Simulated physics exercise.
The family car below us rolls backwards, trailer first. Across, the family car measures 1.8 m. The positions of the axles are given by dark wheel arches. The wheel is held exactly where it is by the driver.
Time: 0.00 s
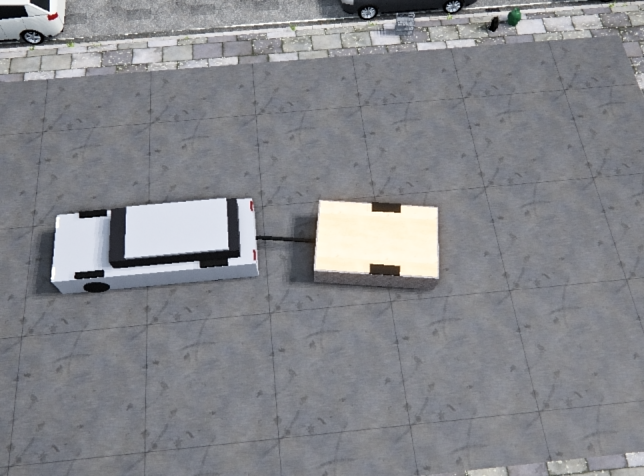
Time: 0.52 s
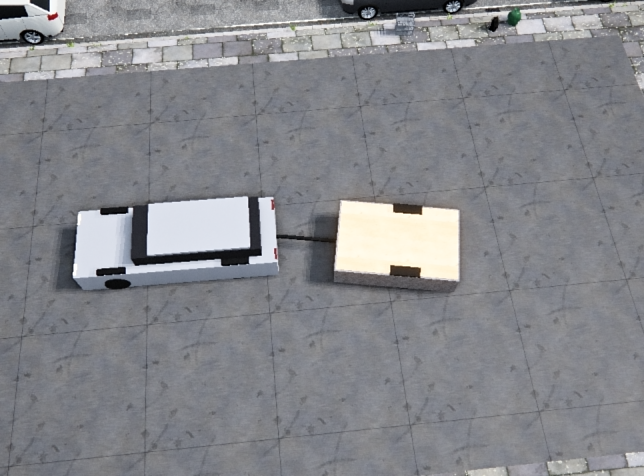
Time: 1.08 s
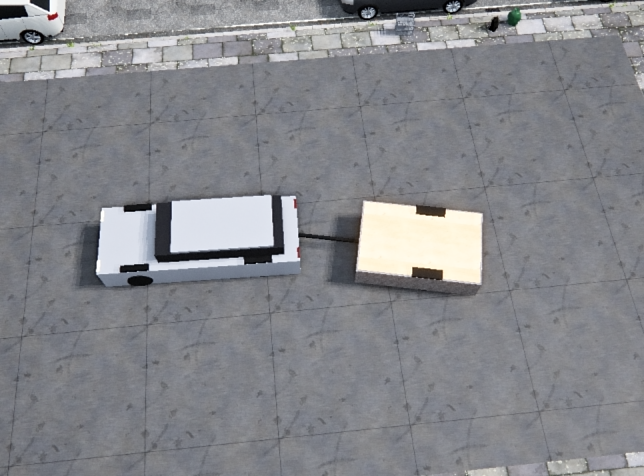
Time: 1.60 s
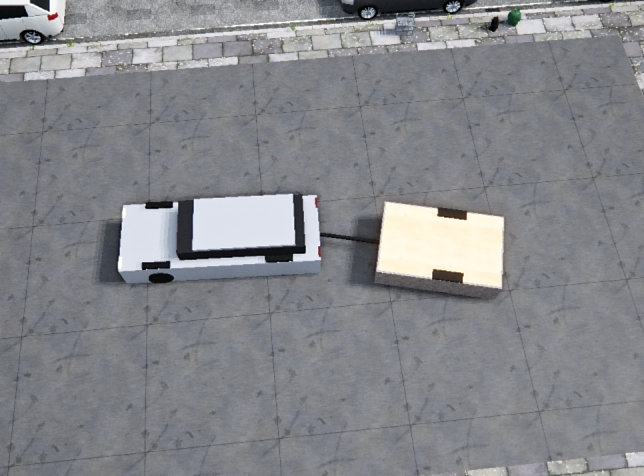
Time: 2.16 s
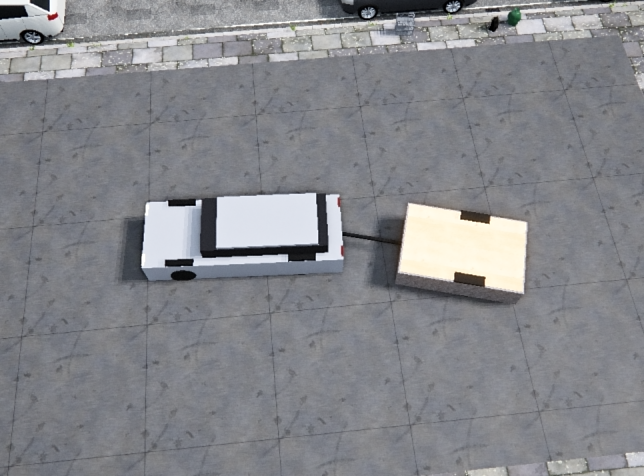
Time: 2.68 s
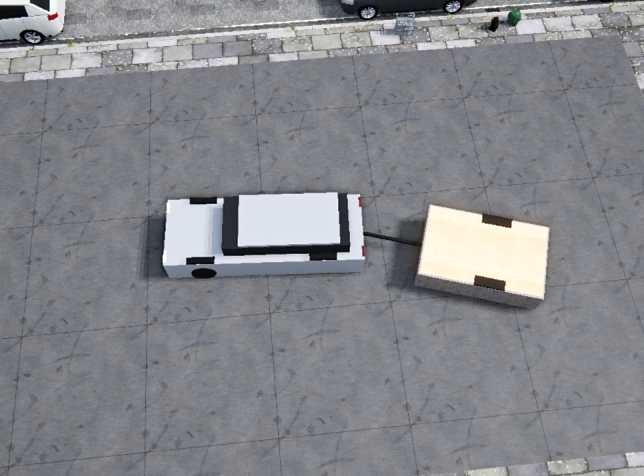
A grey paved lot is seen from high above, with a strip of pale paving stones and two parked vehicles, one white and one dark, along the top edge. A white car with black trim sits left of centre, joined by a thin dark bar to a cream, box-shaped trailer on its right. The car slowly backs rightward, pushing the trailer, which gradually angles slightly downward, while the camera stays still.
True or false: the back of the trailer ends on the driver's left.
True.
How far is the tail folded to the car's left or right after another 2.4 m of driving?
It ends up at around 25° to the car's left.
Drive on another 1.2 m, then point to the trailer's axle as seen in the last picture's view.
Near (541, 263).
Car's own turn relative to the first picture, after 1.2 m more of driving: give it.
About 6°.
Then, 3.9 s in, the tail is 18° to the car's left, the car has turned 5° and the trailer's axle is at (541, 263) of the last picture.
Then, 5.1 s in, the tail is 24° to the car's left, the car has turned 7° and the trailer's axle is at (589, 279) of the last picture.
Then, 6.4 s in, the tail is 33° to the car's left, the car has turned 9° and the trailer's axle is at (634, 301) of the last picture.
Then, 7.6 s in, the tail is 44° to the car's left, the car has turned 11° and the trailer's axle is out of the picture.
Then, 8.8 s in, the tail is 60° to the car's left, the car has turned 12° and the trailer's axle is out of the picture; it has jack-knifed.
